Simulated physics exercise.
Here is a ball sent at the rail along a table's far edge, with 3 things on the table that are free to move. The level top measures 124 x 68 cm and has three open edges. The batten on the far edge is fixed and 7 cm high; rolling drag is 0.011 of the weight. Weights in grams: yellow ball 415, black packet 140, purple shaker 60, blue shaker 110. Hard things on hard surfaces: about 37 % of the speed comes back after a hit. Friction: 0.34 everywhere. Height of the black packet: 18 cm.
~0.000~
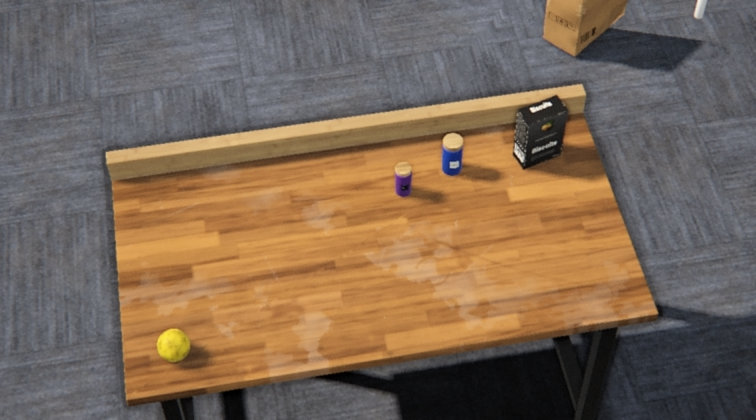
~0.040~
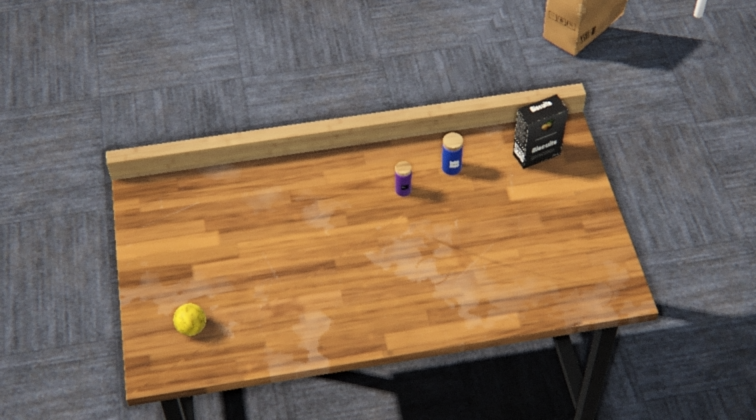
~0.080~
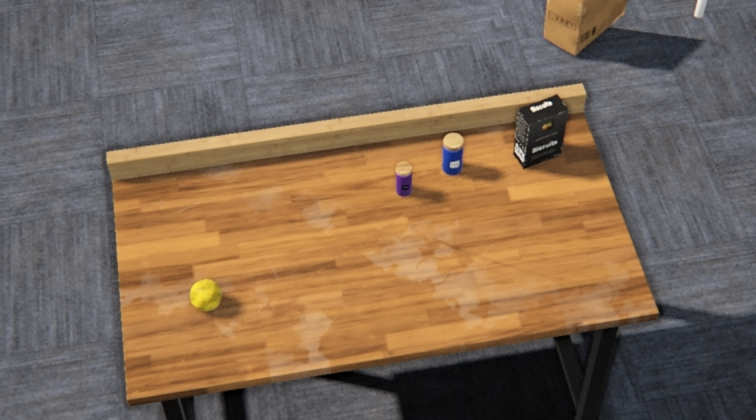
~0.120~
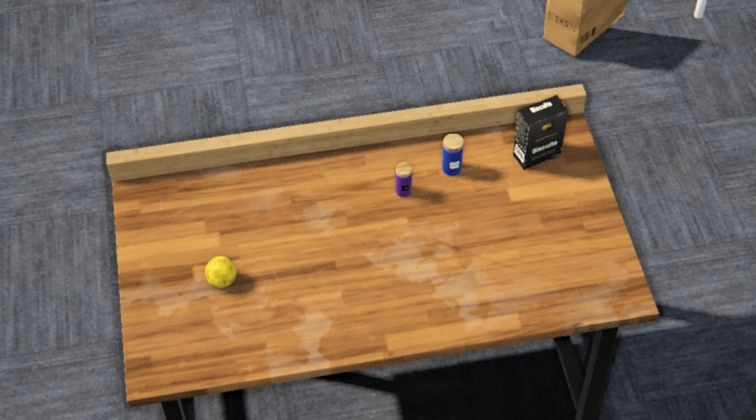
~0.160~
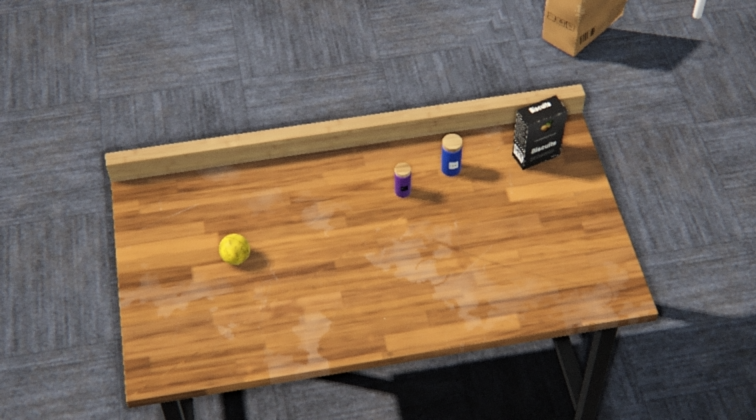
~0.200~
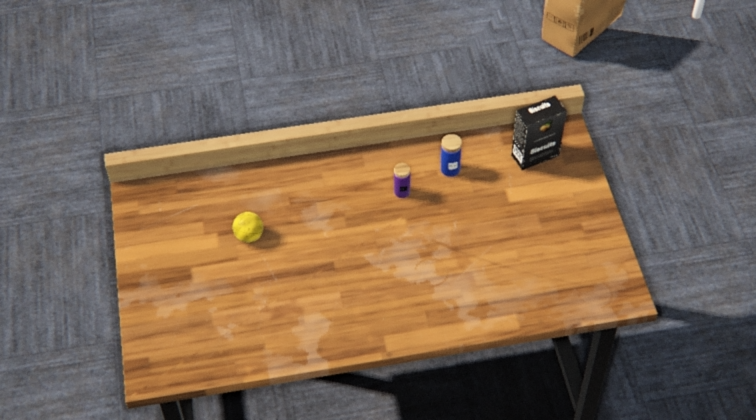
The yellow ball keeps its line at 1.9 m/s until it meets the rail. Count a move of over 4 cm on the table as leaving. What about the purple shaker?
The purple shaker leaves its spot.
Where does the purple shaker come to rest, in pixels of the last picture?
Around (549, 182).
After 0.70 s, yellow ball near (407, 176); purple shaker leaning 14° near (435, 190).
After 1.40 s, yellow ball near (571, 184); purple shaker on its side near (520, 201).
After 2.10 s, yellow ball near (673, 331); purple shaker on its side near (544, 185).
By the end (2.9 s), tipped over on the table, purple shaker; the other 2 in place, give or take 4 cm. Seen from the same camera at the end, purple shaker near (549, 182).
